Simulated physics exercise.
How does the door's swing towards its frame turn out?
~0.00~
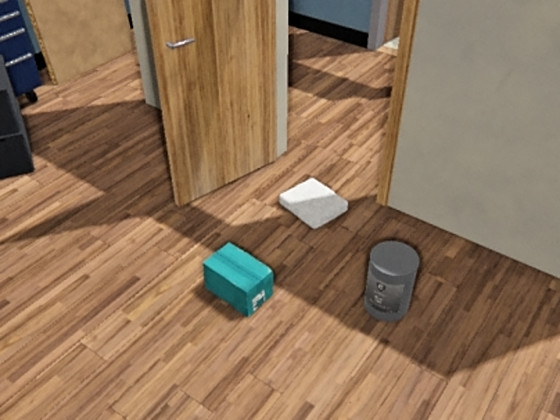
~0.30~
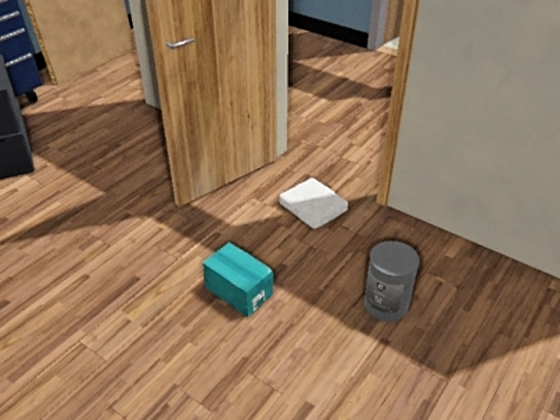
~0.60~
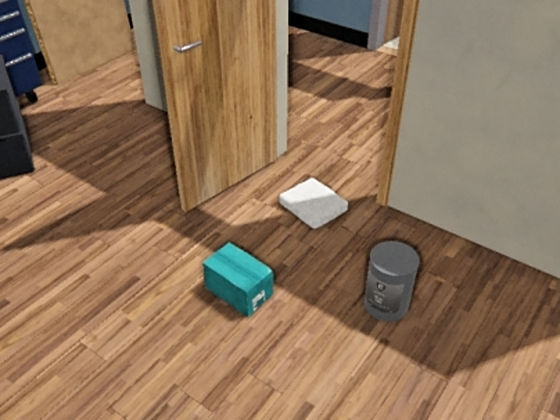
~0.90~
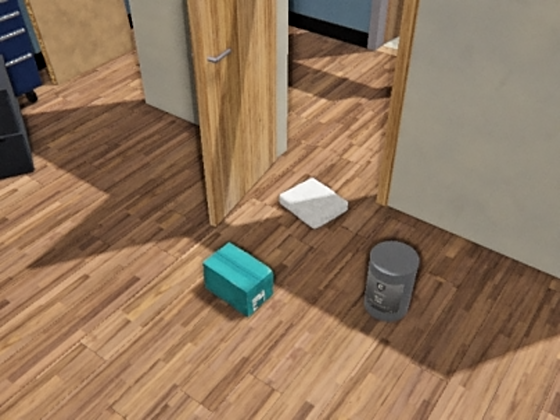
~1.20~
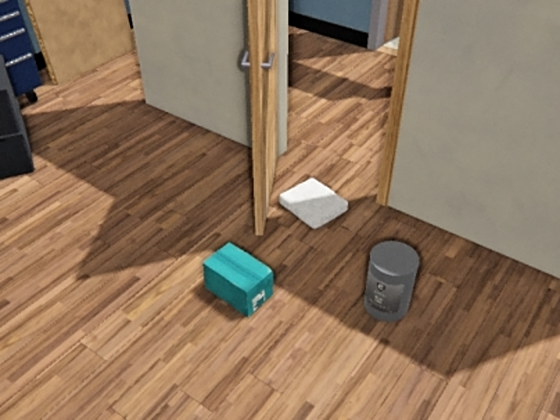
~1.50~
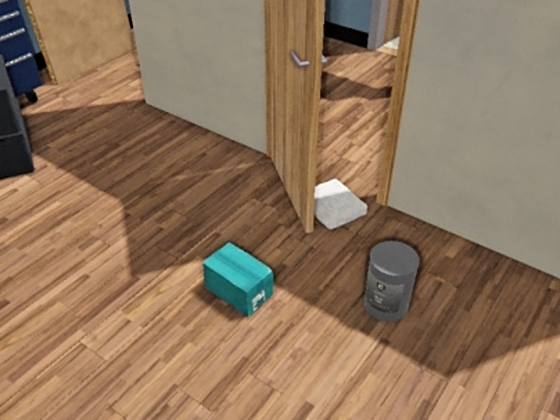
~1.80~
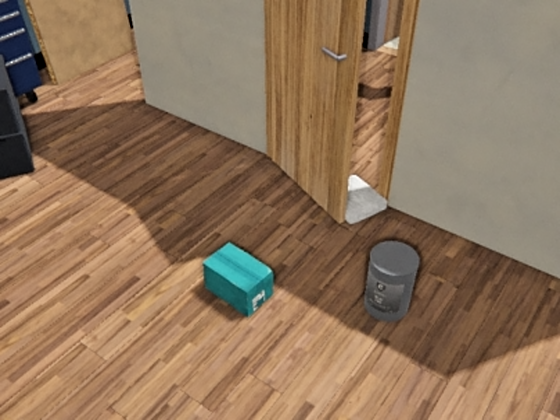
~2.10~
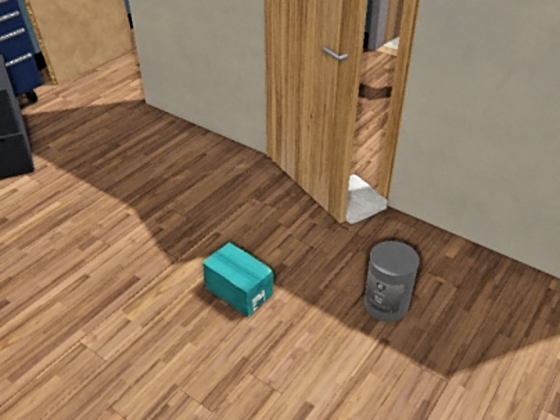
The door does not shut. It pushes the white cushion into the doorway and comes to rest blocked against it, with a gap still showing.
